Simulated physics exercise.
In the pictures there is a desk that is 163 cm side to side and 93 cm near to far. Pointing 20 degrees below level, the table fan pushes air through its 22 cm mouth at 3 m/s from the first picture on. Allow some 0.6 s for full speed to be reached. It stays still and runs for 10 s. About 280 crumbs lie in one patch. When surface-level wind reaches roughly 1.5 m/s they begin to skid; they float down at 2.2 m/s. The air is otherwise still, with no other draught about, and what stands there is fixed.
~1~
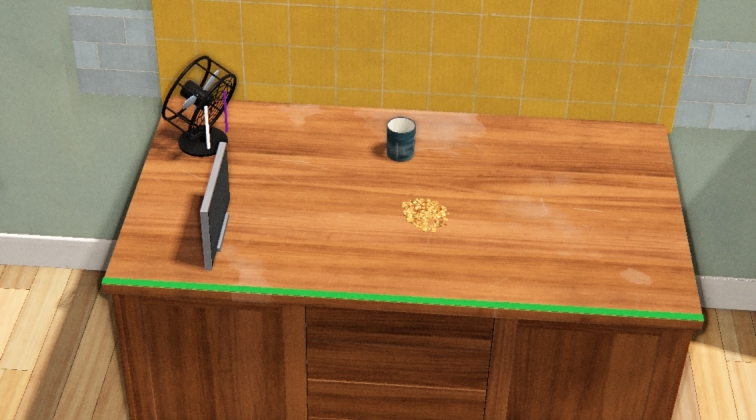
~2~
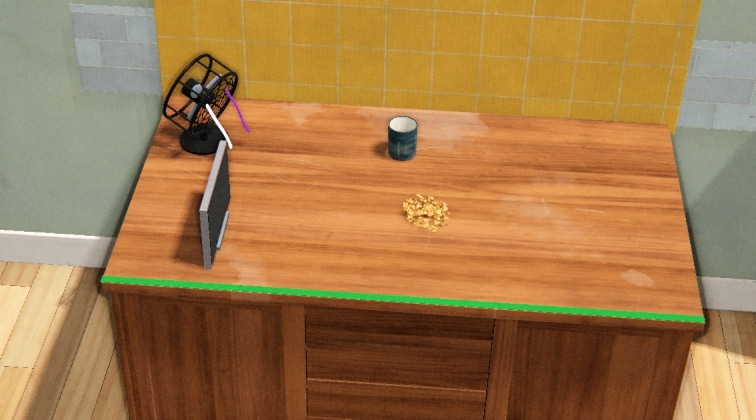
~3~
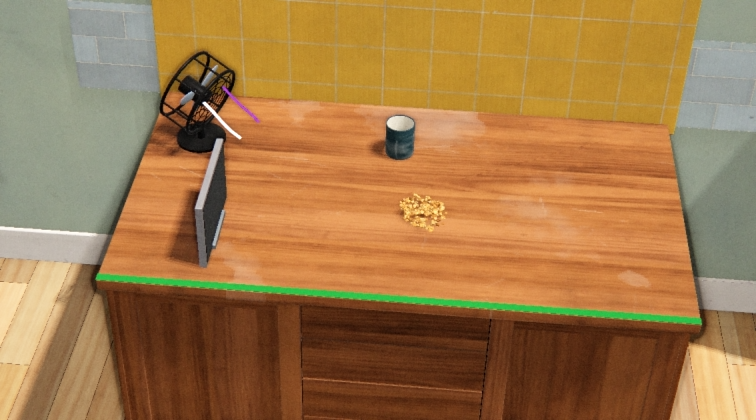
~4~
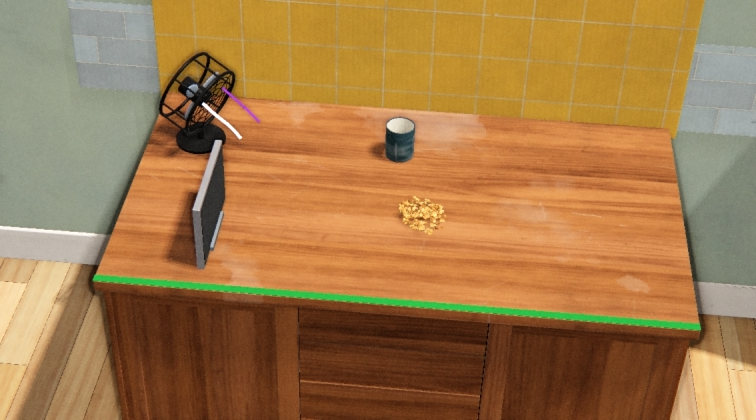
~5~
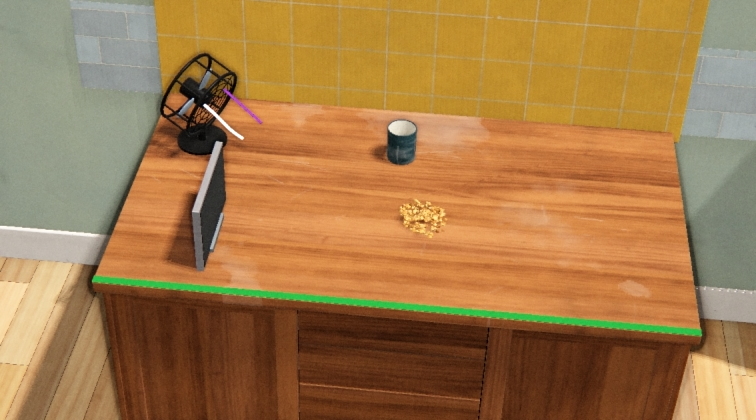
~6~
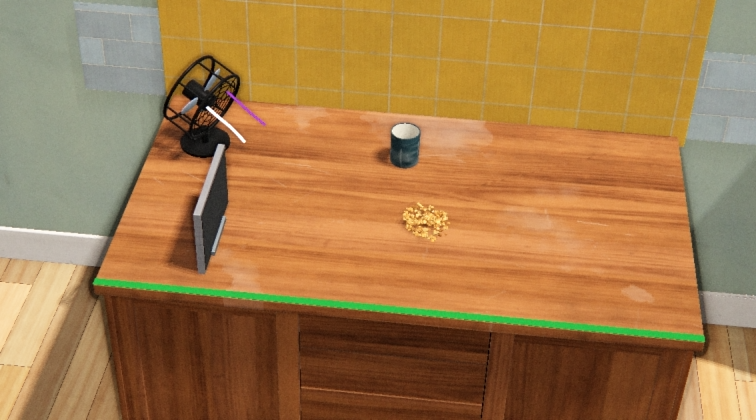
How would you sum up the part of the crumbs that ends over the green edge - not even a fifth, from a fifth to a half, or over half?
The part beyond that edge is going to be a fifth to half.
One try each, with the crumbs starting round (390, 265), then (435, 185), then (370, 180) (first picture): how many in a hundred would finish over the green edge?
Try by try: About 100 per cent, 0 per cent and 0 per cent.
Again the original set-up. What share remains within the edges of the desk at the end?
Around 0 in a hundred remain.
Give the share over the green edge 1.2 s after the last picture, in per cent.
About 30 %.
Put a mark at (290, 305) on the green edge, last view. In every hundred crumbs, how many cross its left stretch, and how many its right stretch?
I'd guess near 0 percent left and close to 30 percent right.
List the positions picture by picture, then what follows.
The middle of the crumbs is near (425, 215), none has stirred yet and the mouth of the table fan is at (200, 97), in the first frame.
The middle of the crumbs is near (429, 213), none has stirred yet and the green edge is centred on (400, 302), in the second frame.
The middle of the crumbs is near (426, 212), none has stirred yet, the top of a mug is at (401, 123) and the top of a laptop is at (209, 172), in the third frame.
The middle of the crumbs is near (425, 215) and none has stirred yet, in the fourth frame.
The middle of the crumbs is near (426, 218) and none has stirred yet, in the fifth frame.
The middle of the crumbs is near (428, 222) and none has stirred yet, in the sixth frame.
Then, 1.2 s after the last picture, 0 % are on the move or not yet settled, 30 % are over the green edge.
Then, 2.4 s after the last picture, 0 % are on the move or not yet settled, 30 % are over the green edge.
Then, 4.7 s after the last picture, 0 % are on the move or not yet settled, 30 % are over the green edge.
Then, 9.2 s after the last picture, at the end, 30 % are over the green edge.
